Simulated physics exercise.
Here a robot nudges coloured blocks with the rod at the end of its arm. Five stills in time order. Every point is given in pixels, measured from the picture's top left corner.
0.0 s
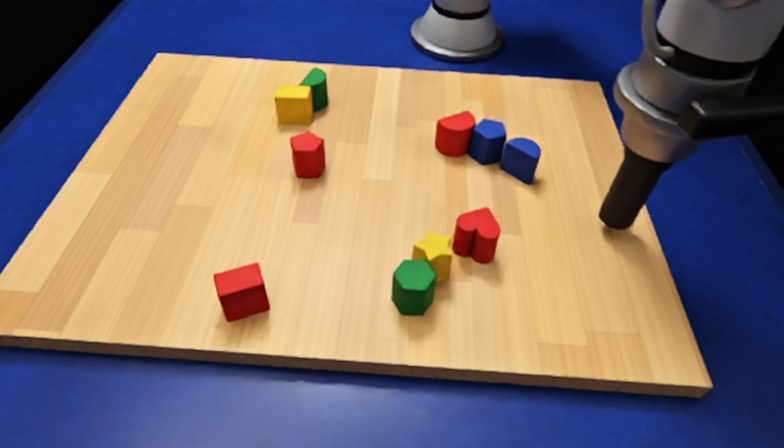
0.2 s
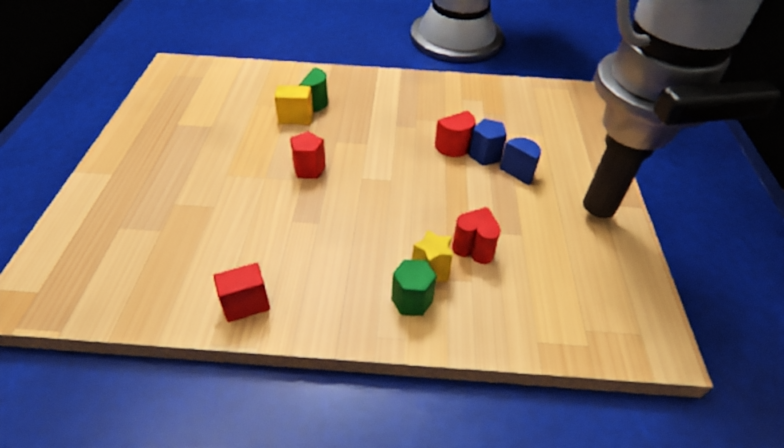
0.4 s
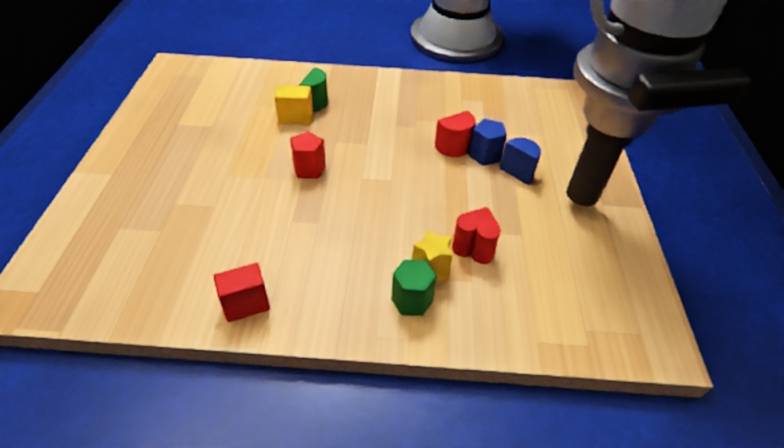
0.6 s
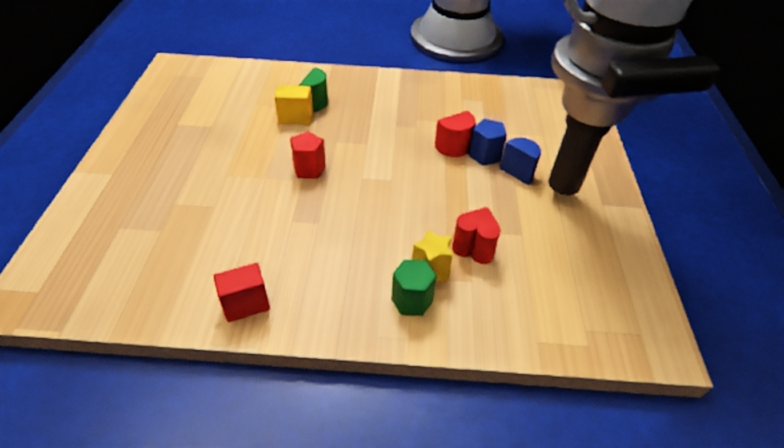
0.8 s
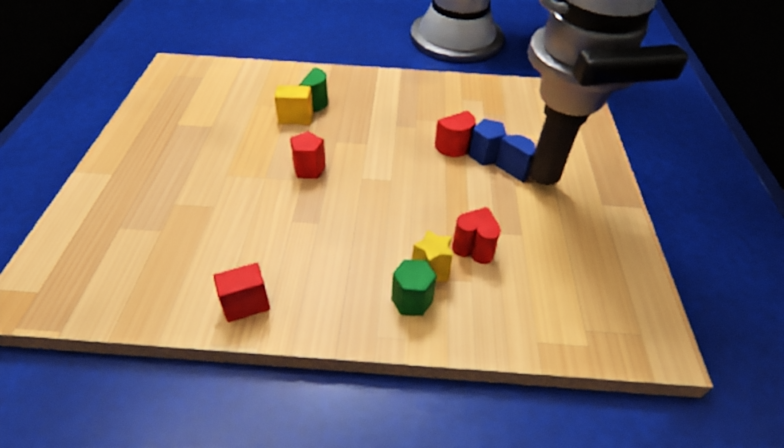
On a wooden board scattered with coloured blocks, a robot arm moved its dark rod steadily left and away from the viewer, then nudged the blue half-round block very slightly left beside another blue block.
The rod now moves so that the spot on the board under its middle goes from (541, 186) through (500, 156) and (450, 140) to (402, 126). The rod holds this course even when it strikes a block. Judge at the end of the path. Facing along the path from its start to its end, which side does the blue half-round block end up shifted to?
The shift goes right.
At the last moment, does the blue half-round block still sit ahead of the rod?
I'd say no.
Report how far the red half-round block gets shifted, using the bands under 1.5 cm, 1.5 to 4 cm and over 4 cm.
The move is long, over 4 cm.
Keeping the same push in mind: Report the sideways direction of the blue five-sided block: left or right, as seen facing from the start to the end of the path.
Facing from start to end, it shifts right.
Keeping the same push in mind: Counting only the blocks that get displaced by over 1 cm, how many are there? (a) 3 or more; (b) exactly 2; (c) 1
The correct letter is a.
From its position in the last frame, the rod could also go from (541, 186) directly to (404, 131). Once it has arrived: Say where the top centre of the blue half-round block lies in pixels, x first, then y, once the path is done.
About (502, 121).
The first path, step by step. One third of the way, rod at (502, 145); red half-round block at (451, 118), turned 15° anticlockwise; blue five-sided block at (475, 107), turned 60° anticlockwise; blue half-round block at (500, 110), turned 60° clockwise.
Two thirds of the way, rod at (452, 129); red half-round block at (424, 115), turned 45° anticlockwise; blue five-sided block at (463, 98), turned 35° anticlockwise; blue half-round block at (499, 106), turned 70° clockwise.
At the end, rod at (403, 115); red half-round block at (391, 114), turned 125° anticlockwise; blue five-sided block at (463, 97), turned 30° anticlockwise; blue half-round block at (499, 106), turned 70° clockwise.
